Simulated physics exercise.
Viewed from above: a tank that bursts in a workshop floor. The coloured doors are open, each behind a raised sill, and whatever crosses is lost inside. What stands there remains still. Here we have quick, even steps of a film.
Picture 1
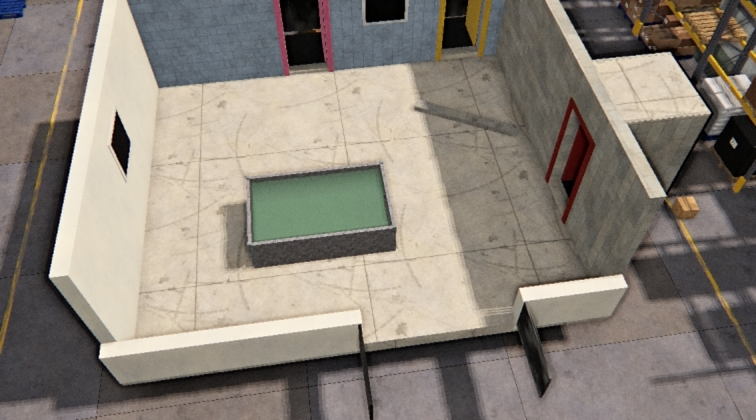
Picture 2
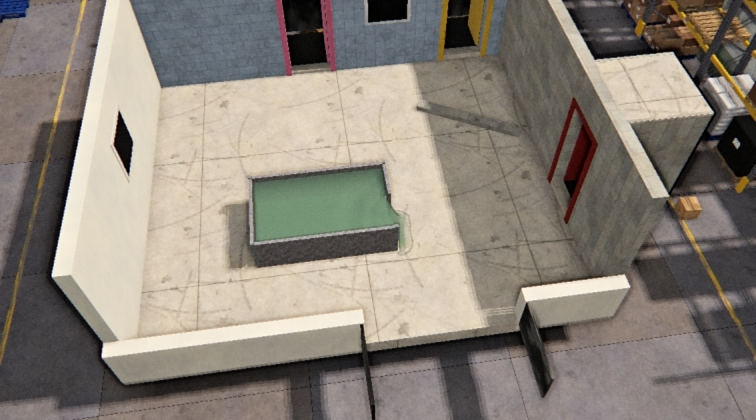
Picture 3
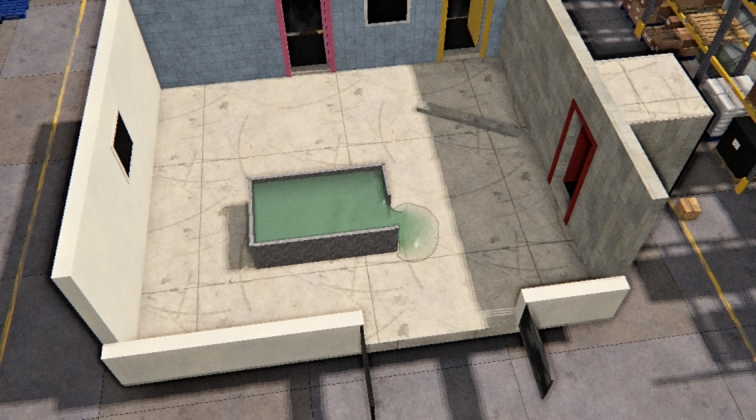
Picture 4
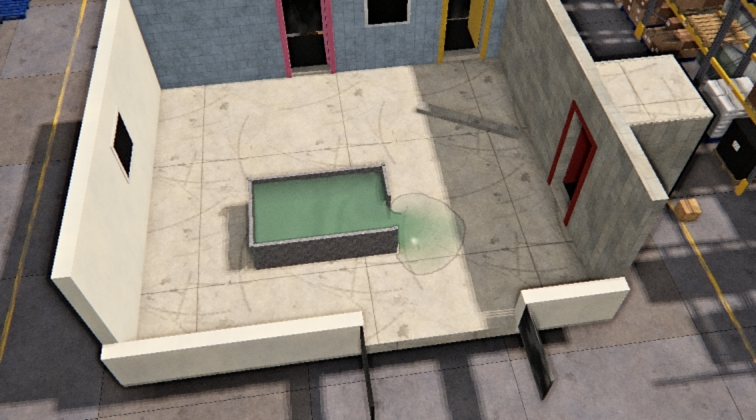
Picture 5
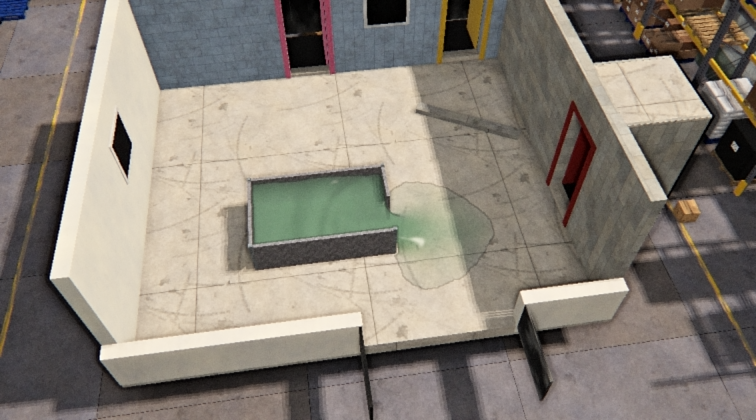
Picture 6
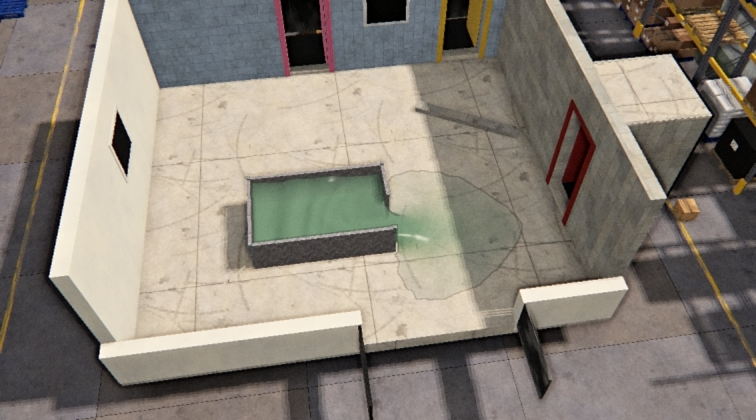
The clip opens on a high view of a roofless room in a workshop, where still green water fills a low rectangular tank. A gap breaks open at the tank's right end and water pours through it, spreading rightward across the pale floor in a steadily widening, thinning pool.
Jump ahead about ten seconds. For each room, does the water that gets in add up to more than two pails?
The yellow door is not swamped; the pink door is not swamped; the red door is swamped.
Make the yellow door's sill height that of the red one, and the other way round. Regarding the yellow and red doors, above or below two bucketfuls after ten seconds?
Then: The yellow one stays within the limit, the red one exceeds the limit.
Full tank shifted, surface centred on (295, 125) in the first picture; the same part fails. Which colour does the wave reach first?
It's the red door.
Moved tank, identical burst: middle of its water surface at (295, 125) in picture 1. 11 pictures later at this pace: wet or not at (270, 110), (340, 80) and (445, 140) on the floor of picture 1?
First one stays unwetted, next one stays unwetted, last one gets inundated.
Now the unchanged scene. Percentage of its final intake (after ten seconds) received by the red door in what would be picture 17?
Around 25 percent.
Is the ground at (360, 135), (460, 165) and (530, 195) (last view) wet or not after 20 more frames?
First spot not wet, second inundated, third inundated.
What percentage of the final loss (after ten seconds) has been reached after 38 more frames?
Roughly 70 percent.
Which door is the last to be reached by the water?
I'd go with the pink-painted one.
A moment on, water covers 20 % of the floor; the yellow door not reached, the pink door not reached, the red door under two buckets in.
Next, water covers 25 % of the floor; the yellow door not reached, the pink door not reached, the red door over two buckets in.
Then, water covers 25 % of the floor; the yellow door not reached, the pink door not reached, the red door far over two buckets in.
Later, water covers 40 % of the floor; the yellow door wet at the sill, nothing in, the pink door not reached, the red door far over two buckets in.
In the end, water covers 65 % of the floor; the yellow door wet at the sill, nothing in, the pink door wet at the sill, nothing in, the red door far over two buckets in.
